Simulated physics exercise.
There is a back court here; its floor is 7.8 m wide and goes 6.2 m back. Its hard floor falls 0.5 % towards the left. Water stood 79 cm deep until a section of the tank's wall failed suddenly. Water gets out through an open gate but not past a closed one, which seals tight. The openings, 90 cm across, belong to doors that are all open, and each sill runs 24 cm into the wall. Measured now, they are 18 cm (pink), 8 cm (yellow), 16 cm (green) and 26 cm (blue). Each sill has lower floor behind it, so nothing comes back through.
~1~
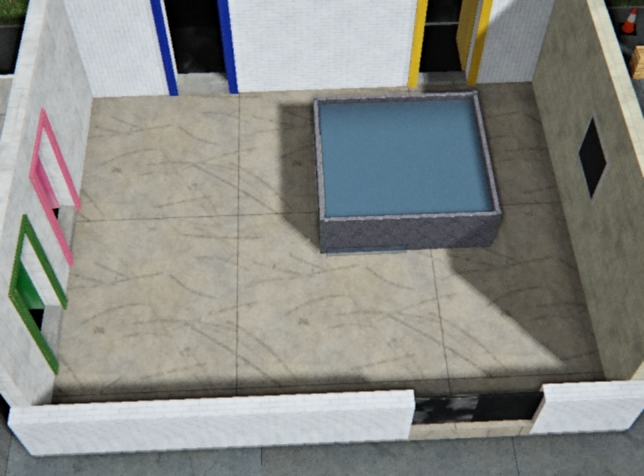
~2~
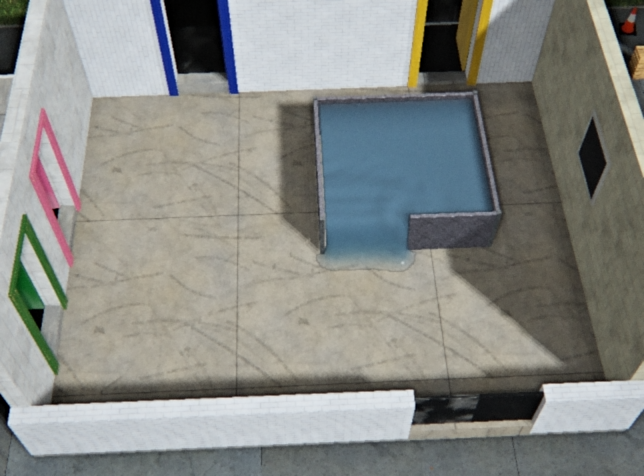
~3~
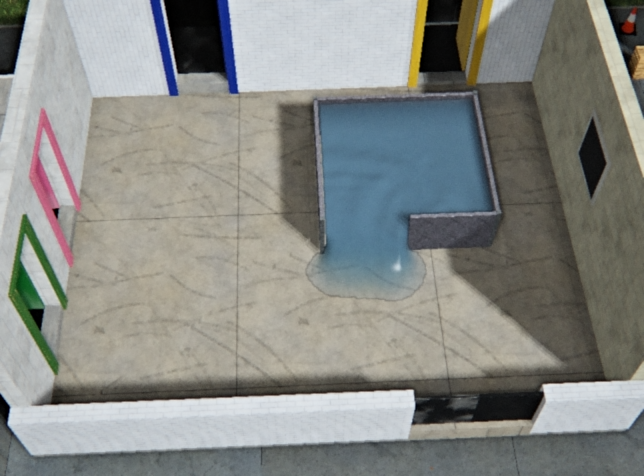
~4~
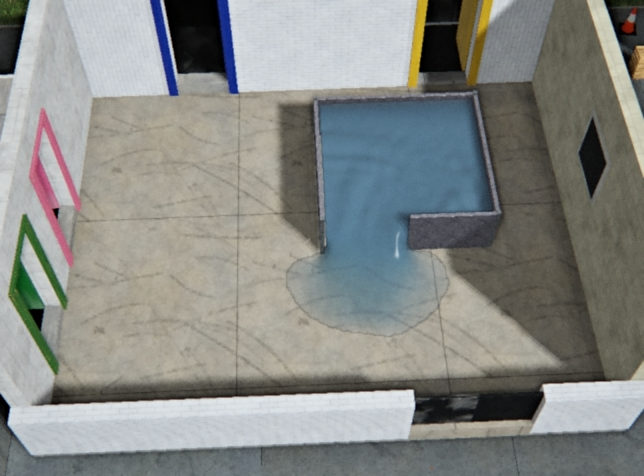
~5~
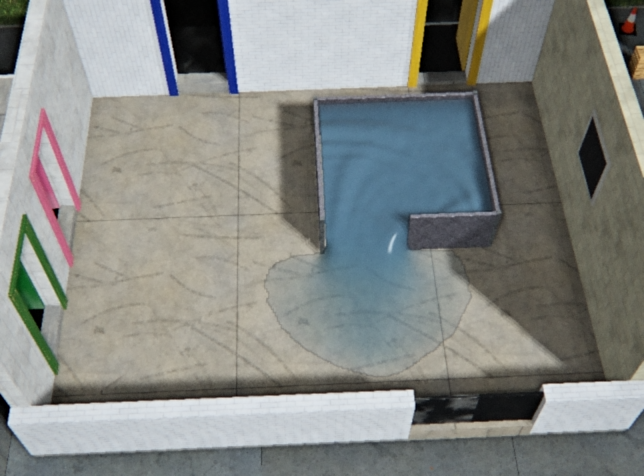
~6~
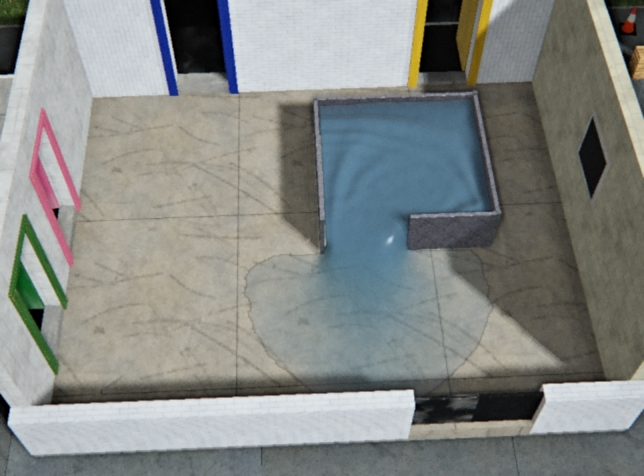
The clip opens on a walled court with a square tank of still blue water standing on a dry stone floor. Part of the tank's front side opens, and water pours through the gap. The rounded puddle spreads steadily forward and to both sides while ripples cross the tank.
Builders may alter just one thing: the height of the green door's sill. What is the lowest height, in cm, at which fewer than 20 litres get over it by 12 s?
22 cm.
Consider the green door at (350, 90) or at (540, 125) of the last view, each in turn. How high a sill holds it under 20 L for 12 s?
Roughly 16 cm for the first and 13.0 cm for the second.
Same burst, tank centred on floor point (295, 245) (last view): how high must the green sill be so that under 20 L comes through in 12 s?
Some 24 cm.
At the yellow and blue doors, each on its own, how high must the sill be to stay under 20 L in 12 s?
About 12.0 cm at yellow and 11.0 cm at blue.
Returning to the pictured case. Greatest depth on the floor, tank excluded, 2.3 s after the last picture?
Roughly 42 cm.
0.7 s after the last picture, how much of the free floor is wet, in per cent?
Approximately 25 % of the floor.
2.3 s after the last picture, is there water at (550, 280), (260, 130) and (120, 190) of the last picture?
1: Awash; 2: Unwetted; 3: Unwetted.
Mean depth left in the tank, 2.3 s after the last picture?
The mean depth is about 40 cm.
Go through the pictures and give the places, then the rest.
In the first picture, the tank at (402, 156) is whole and still, 79 cm deep; the green door at (42, 303) is dry.
In the second picture, the front is at (391, 267), 0.4 m from the gap at (366, 237); 0.3 m2 of floor is wet, 79 cm left at the back.
In the third picture, water pours out at (366, 239) and has run 0.8 m, to (382, 295); about 13 cm deep outside, 79 cm at the back.
In the fourth picture, the gap is at (366, 240), the front 1.4 m out at (377, 330); the back of the tank holds 79 cm.
In the fifth picture, the gap is at (366, 241), the front 2.1 m out at (377, 372); the back of the tank holds 79 cm.
In the sixth picture, the front is at a hidden place, 2.8 m from the gap at (366, 240); 6.6 m2 of floor is wet, 73 cm left at the back; the green door at (42, 303), 4.8 m from the gap, is still 2.9 m from the nearest water.
Then, 0.7 s after the last picture water covers 25 % of the floor, deepest (45 cm) near (351, 262); it has not reached the green door.
Then, 2.3 s after the last picture water covers 40 % of the floor, deepest (42 cm) near (62, 430); 25 cm at the green door, 2 litres in over its 16 cm sill.
Then, 11.3 s after the last picture water covers 100 % of the floor, deepest (18 cm) near (165, 97); 11 cm at the green door, 90 litres in over its 16 cm sill.
At the green door as built, the water peaked near 26 cm, 2.7 s after the last picture.
With a sill of 19.5 cm, 42 litres would have come in within the 12 s; with 26 cm, 7 litres. So under 20 litres takes about 22 cm.
